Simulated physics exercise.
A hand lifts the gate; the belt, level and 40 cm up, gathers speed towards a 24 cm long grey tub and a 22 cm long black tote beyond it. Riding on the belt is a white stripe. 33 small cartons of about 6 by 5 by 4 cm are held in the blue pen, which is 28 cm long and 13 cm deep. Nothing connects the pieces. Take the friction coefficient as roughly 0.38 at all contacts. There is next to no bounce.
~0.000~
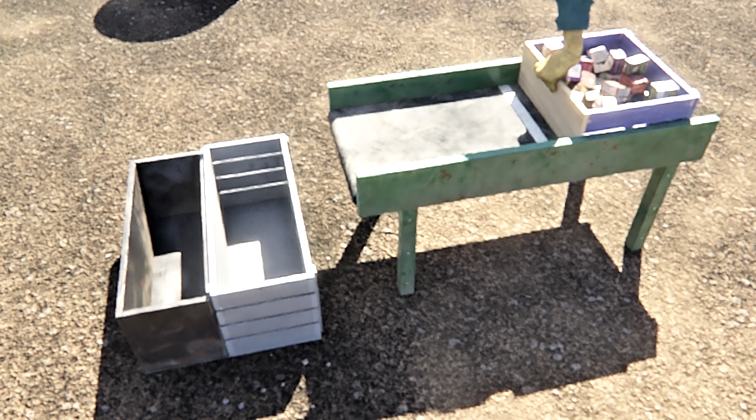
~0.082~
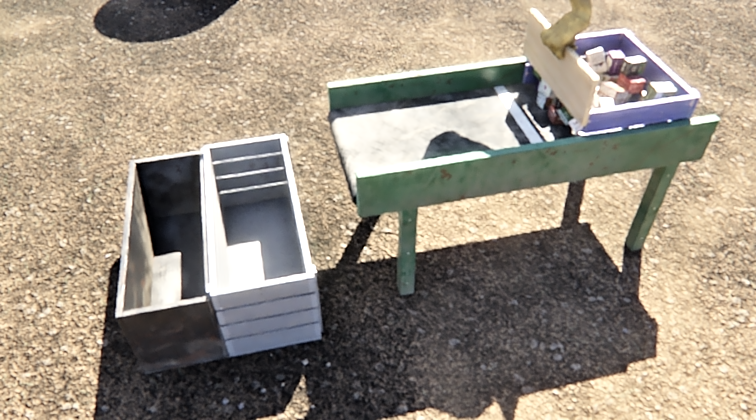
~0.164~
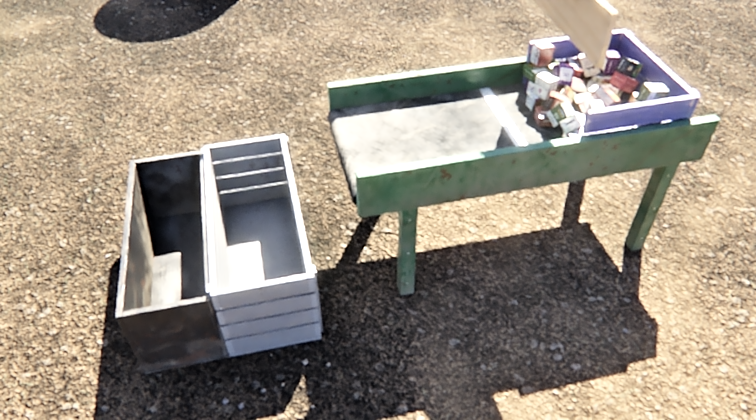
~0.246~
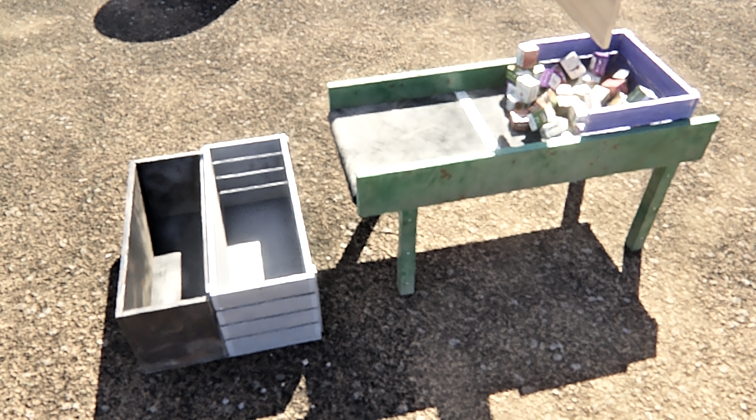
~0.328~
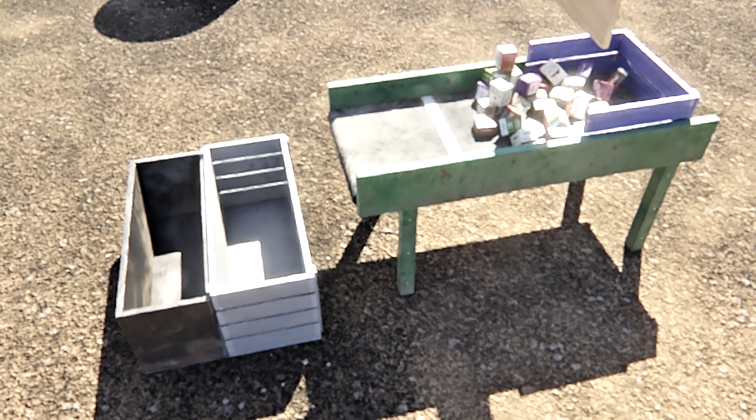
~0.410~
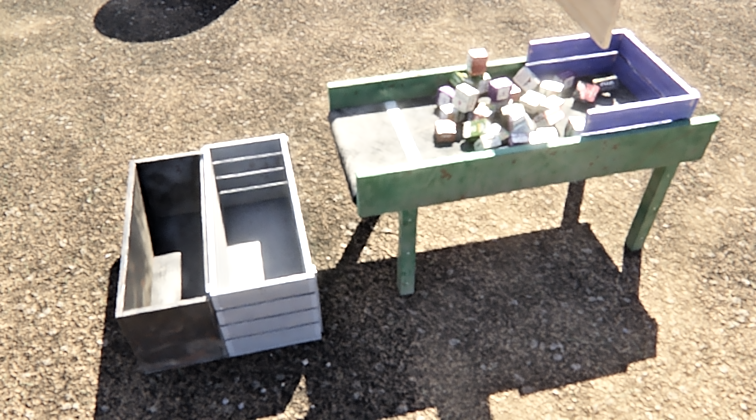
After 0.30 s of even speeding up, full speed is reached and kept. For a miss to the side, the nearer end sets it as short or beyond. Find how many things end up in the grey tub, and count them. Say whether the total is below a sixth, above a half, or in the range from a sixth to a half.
The total is above a half.
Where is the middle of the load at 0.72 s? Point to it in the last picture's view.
About (358, 132).
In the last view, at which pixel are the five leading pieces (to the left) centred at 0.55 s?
Mean position approx. (390, 125).
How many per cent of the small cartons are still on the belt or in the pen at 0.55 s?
Roughly 100 percent.
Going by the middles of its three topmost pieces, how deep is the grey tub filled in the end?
It reaches close to 17 cm.
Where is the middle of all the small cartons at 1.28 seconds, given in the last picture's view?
Somewhere about (244, 247) in pixels.
After 0.55 s, 2 still in the blue pen and 31 on the belt.
After 0.72 s, 21 on the belt and 12 in the air.
After 0.97 s, 21 in the grey tub, 3 on the belt and 9 in the air.
Final count (at 1.28 s), 33 in the grey tub. Asked share, 33 of 33, 100 per cent.
